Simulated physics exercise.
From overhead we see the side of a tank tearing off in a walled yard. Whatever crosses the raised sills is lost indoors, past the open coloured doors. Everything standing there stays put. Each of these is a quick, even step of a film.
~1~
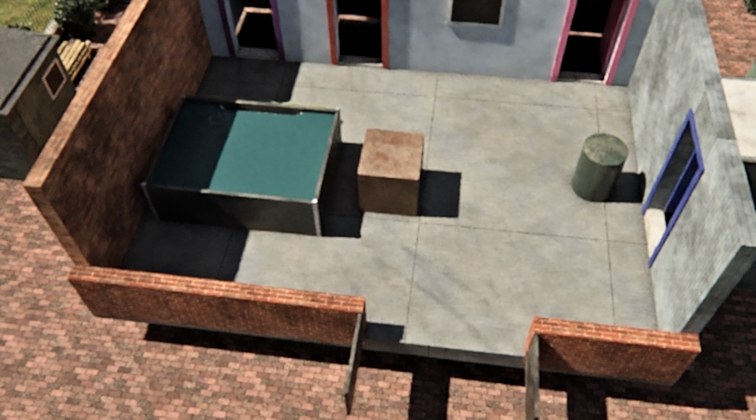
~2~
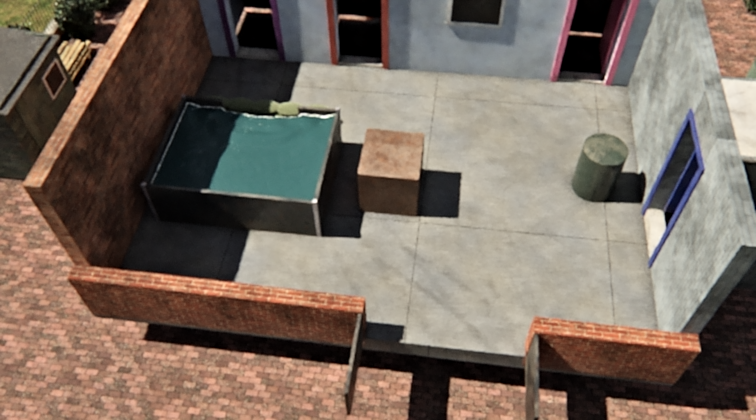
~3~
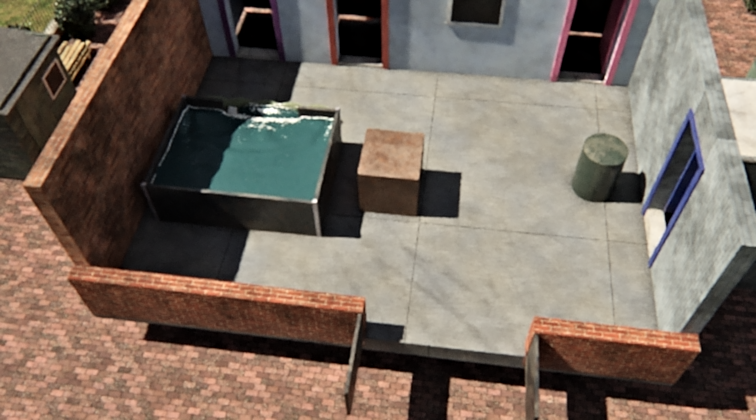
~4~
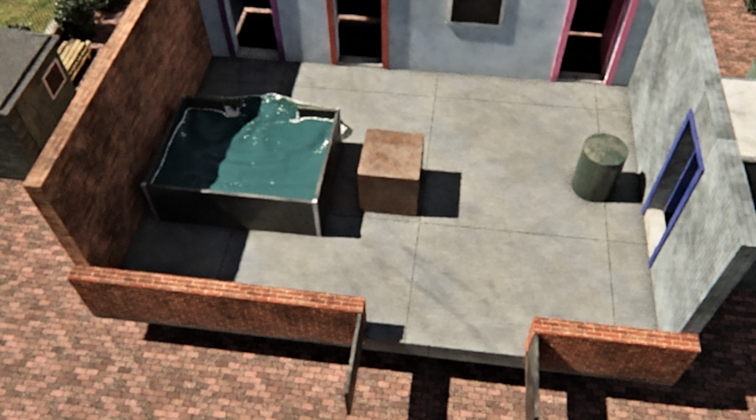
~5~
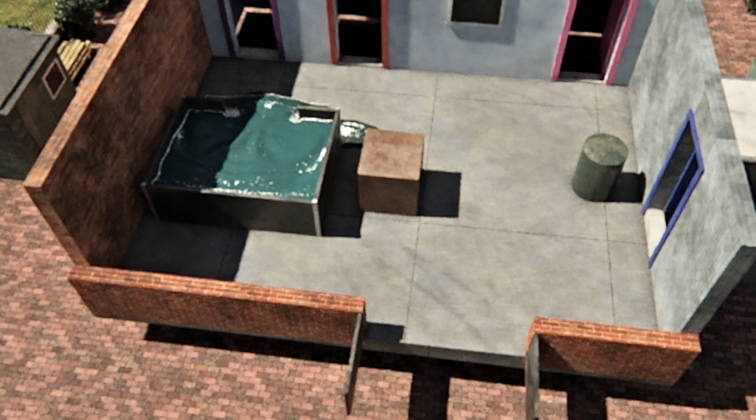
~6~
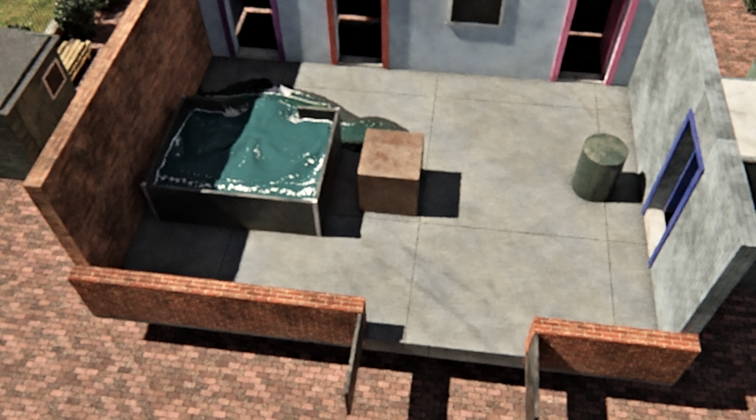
Dark green water in an open rectangular tank, at the left of a walled yard, begins still, then ripples and churns, slopping over the far side and spreading across the concrete behind a brown block, which stays in place.
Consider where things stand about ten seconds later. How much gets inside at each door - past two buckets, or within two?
The red door past two, the pink door past two, the purple door past two, the blue door within two.
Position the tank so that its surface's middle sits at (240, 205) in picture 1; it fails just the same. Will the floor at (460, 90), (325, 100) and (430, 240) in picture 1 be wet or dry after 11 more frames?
Taking the three spots in turn, I'd say drenched, then drenched, then spared.
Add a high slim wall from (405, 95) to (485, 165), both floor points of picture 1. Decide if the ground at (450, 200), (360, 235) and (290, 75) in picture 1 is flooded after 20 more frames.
Results in order: Swamped / bone-dry / swamped.
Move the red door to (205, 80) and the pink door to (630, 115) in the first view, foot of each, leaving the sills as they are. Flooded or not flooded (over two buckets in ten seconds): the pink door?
Here the pink door exceeds it.
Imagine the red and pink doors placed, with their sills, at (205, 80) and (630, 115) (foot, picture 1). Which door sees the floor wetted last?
The blue door.
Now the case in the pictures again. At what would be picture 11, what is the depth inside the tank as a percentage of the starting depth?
Near 70 in a hundred.
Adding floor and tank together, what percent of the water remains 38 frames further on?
94 % or so.
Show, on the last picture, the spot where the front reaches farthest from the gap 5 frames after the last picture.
I'd point to (495, 177).
A moment on, water covers 30 % of the floor; the red door wet at the sill, nothing in, the pink door not reached, the purple door under two buckets in, the blue door not reached.
Next, water covers 45 % of the floor; the red door over two buckets in, the pink door not reached, the purple door over two buckets in, the blue door not reached.
Then, water covers 60 % of the floor; the red door over two buckets in, the pink door wet at the sill, nothing in, the purple door far over two buckets in, the blue door wet at the sill, nothing in.
Later, water covers 85 % of the floor; the red door over two buckets in, the pink door over two buckets in, the purple door far over two buckets in, the blue door wet at the sill, nothing in.
In the end, water covers 95 % of the floor; the red door over two buckets in, the pink door far over two buckets in, the purple door far over two buckets in, the blue door wet at the sill, nothing in.
